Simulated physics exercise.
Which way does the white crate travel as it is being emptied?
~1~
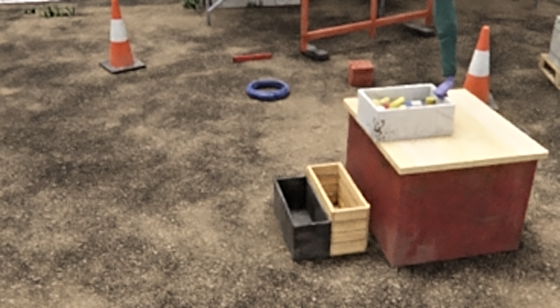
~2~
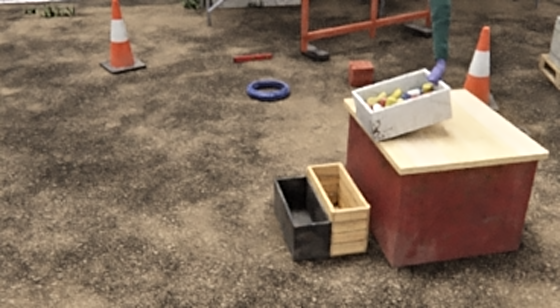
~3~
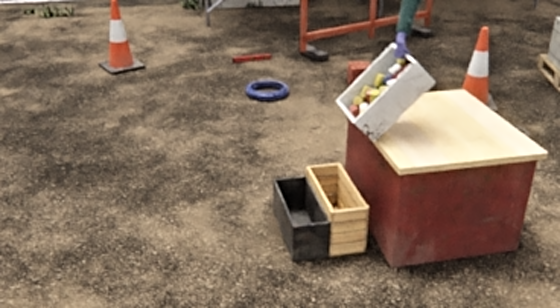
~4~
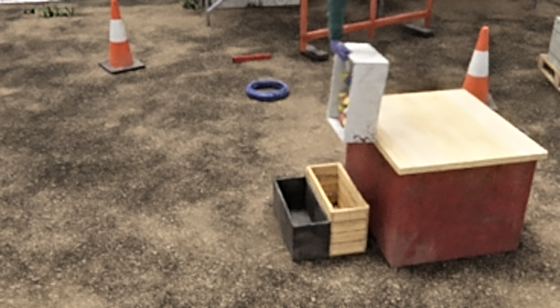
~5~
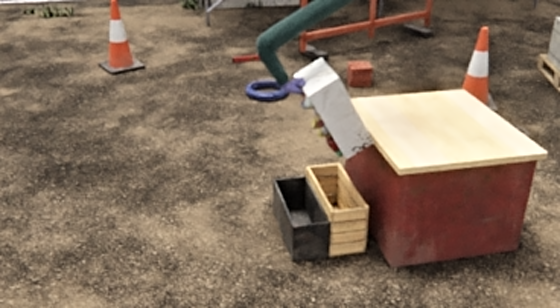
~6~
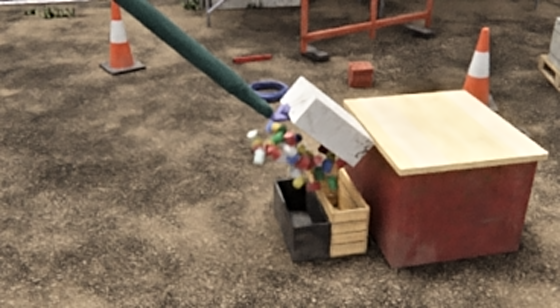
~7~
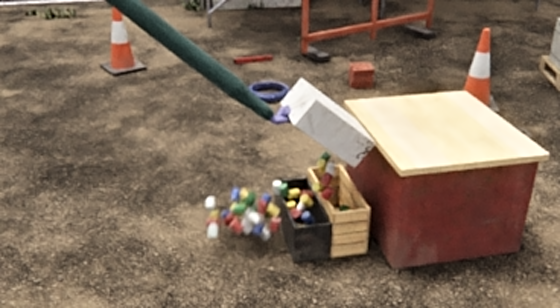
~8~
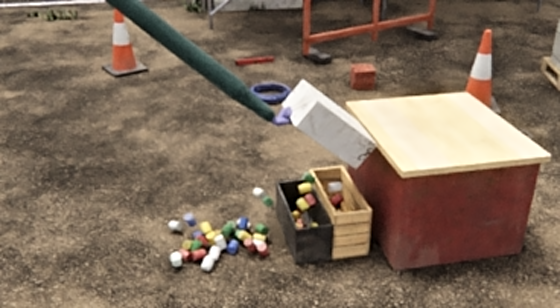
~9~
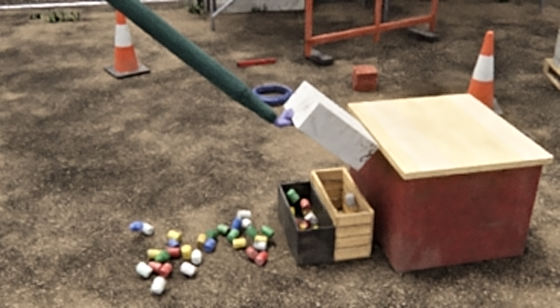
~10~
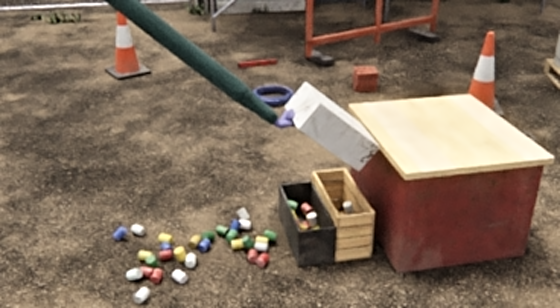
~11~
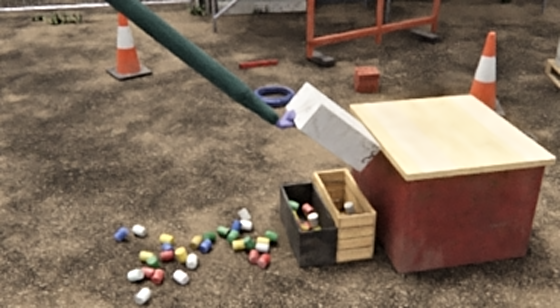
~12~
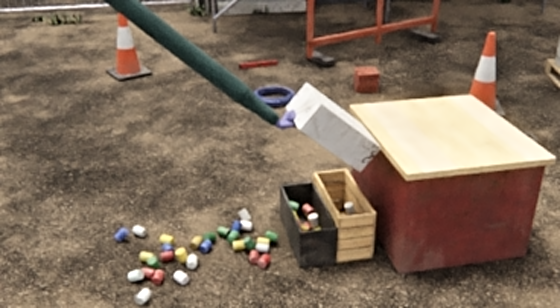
The white crate moves to the left, going past the edge of the bench as it tips over.
